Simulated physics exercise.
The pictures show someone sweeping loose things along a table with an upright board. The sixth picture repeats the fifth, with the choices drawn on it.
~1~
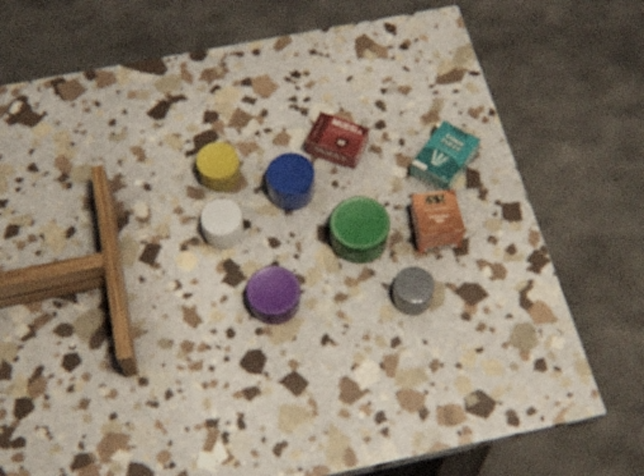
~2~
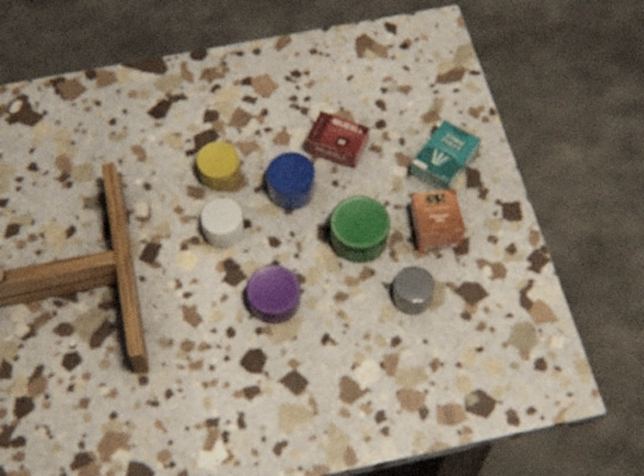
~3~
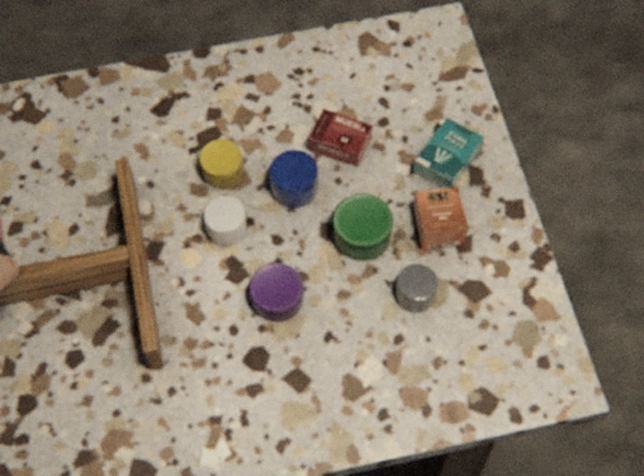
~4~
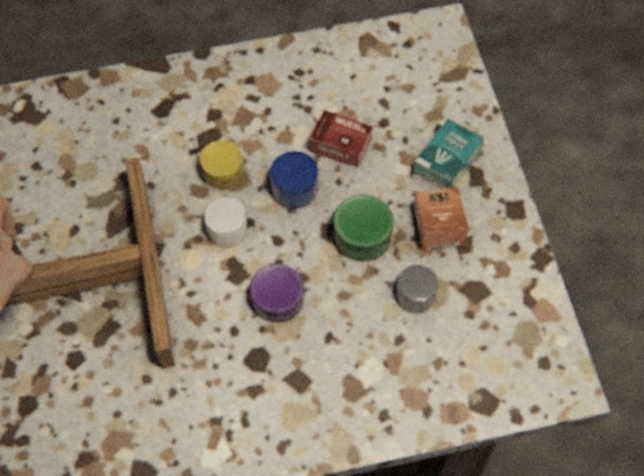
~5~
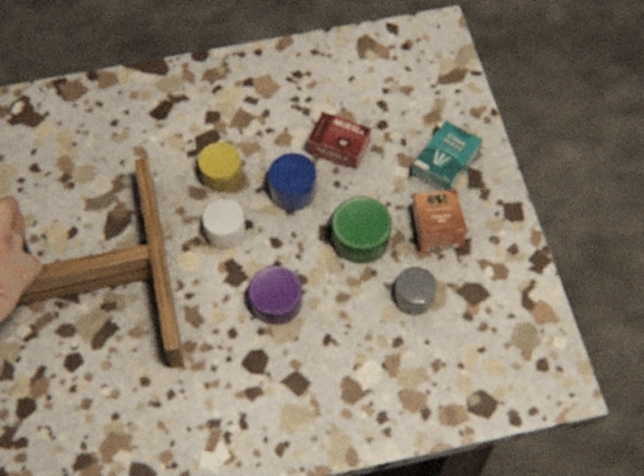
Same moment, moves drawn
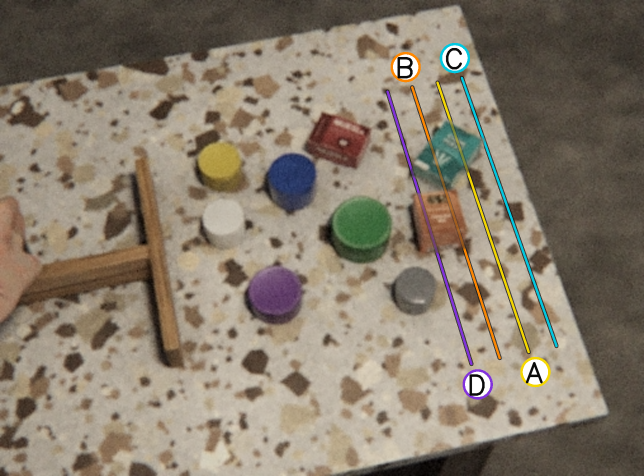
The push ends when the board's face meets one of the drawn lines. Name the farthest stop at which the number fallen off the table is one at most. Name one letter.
No second one falls up to B.
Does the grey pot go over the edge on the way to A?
No.
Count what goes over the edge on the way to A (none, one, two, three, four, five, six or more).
By then, two.
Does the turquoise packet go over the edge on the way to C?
Yes.
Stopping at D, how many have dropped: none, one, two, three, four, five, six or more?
The count is none.
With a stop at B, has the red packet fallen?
No.
On the marked copy, A at (480, 208); B at (453, 213); C at (506, 202); D at (427, 218).
Following B. Soon after the start, board (264, 227); yellow jar (275, 155); purple tub (310, 289).
Later, board (373, 206); orange packet (474, 219); grey pot (460, 306).
In the end, board (452, 191); orange packet over the edge; turquoise packet (505, 147); one fallen.
As for the rest, A drops two; C drops five; D is within the limit but short.
